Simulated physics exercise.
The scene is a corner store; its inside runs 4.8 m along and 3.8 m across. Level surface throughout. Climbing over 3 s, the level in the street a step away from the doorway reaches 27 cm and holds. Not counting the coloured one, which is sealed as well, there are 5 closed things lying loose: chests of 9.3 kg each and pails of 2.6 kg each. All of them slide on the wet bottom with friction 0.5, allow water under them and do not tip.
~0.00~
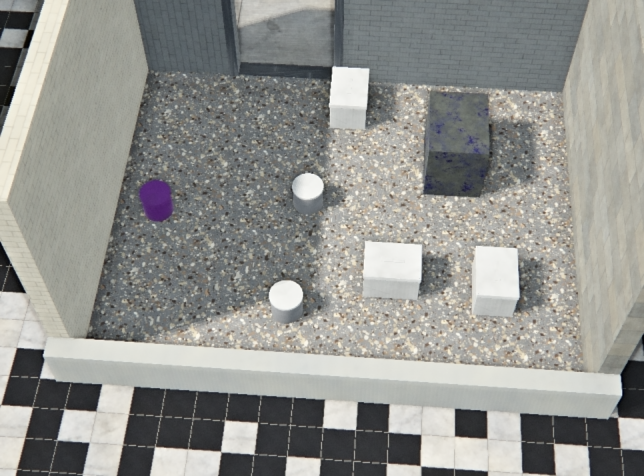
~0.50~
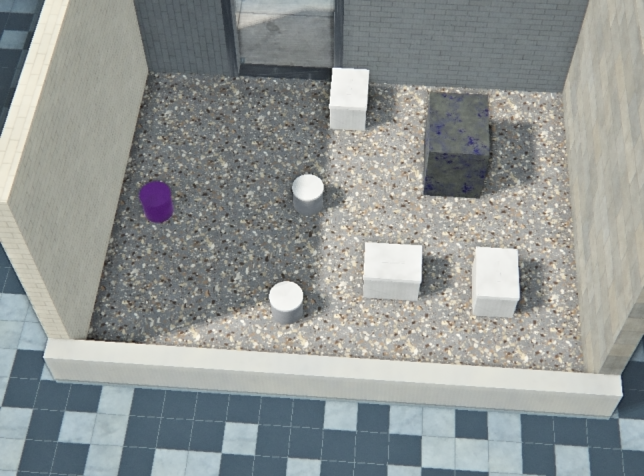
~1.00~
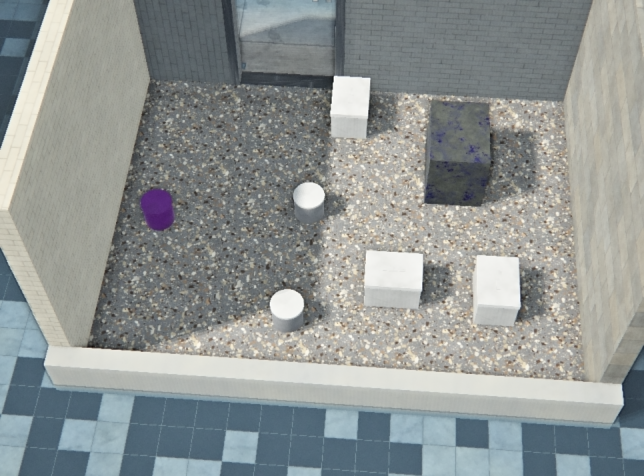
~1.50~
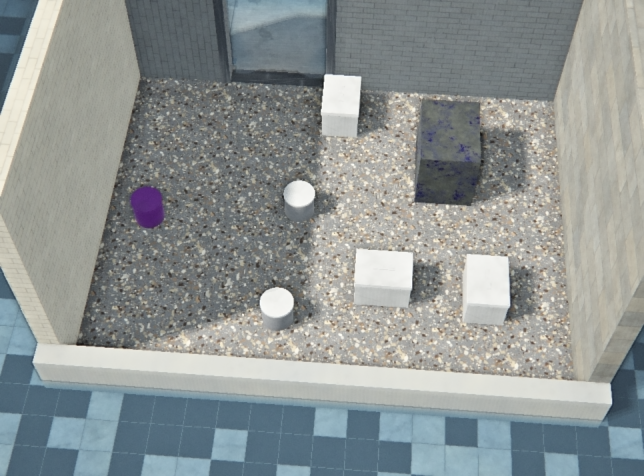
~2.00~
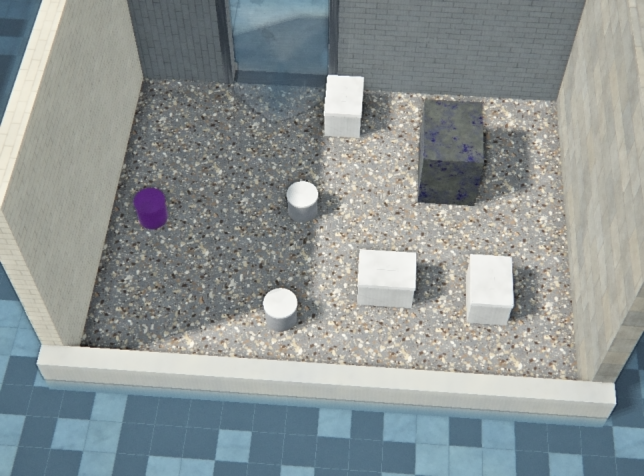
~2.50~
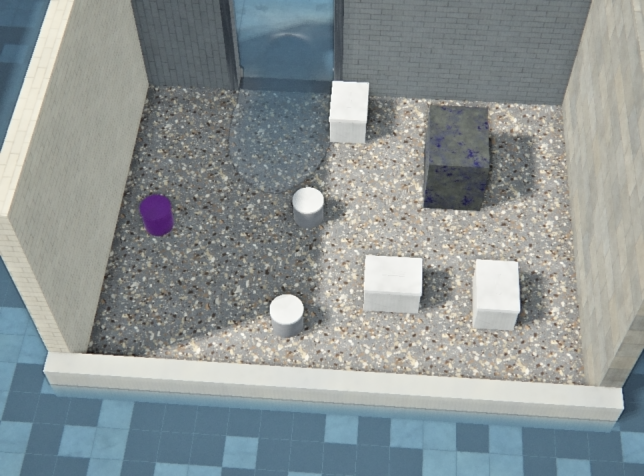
In the video, bluish water covers the checkered ground outside a walled room holding white blocks, a dark block and small cylinders, then enters through the back doorway and spreads across the speckled floor while the objects stay put.
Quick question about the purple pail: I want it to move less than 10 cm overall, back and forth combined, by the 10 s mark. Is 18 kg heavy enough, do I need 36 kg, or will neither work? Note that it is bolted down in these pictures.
18 kg is heavy enough.
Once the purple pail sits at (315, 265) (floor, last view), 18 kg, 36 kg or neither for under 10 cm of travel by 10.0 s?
Note: Both OK.
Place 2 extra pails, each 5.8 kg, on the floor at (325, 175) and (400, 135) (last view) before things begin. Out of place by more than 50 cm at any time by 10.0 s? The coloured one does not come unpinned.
In order: Above the mark, within the mark.
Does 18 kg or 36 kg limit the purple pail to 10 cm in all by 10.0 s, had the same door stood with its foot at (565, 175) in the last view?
If so, then the first option suffices.
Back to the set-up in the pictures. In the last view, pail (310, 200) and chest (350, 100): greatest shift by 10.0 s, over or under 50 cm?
Exceeds it; falls short.
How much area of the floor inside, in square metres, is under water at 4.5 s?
Some 11.0 m2 of it.
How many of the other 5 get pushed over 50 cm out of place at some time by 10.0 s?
4.
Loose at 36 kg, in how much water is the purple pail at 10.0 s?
Depth: Approx. 14 cm.
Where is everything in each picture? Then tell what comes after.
In the first frame, the purple pail at (155, 193) rests on the ground; water covers 0.0 m2; 0 of 6 have shifted.
In the second frame, the purple pail at (155, 194), on the bottom; water covers 0.0 m2; 0 of 6 have shifted.
In the third frame, the purple pail at (156, 202), on the bottom; 0.0 m2 under water; 0 of 6 have shifted.
In the fourth frame, the purple pail at (146, 199), on the bottom; water covers 0.0 m2; 0 of 6 have shifted.
In the fifth frame, the purple pail at (149, 200) rests on the ground; 0.4 m2 under water; 0 of 6 have shifted.
In the sixth frame, the purple pail at (155, 207), on the bottom; 1.4 m2 under water; 0 of 6 have shifted.
After 3.5 s the purple pail would be 0 cm from its start with 18 kg and 0 cm from its start with 36 kg; 2 cm of water round it then.
After 4.5 s the purple pail would be 0 cm from its start with 18 kg and 0 cm from its start with 36 kg; 6 cm of water round it then.
After 7.0 s the purple pail would be 0 cm from its start with 18 kg and 0 cm from its start with 36 kg; 11 cm of water round it then.
After 10.0 s the purple pail would be 0 cm from its start with 18 kg and 0 cm from its start with 36 kg; 14 cm of water round it then.
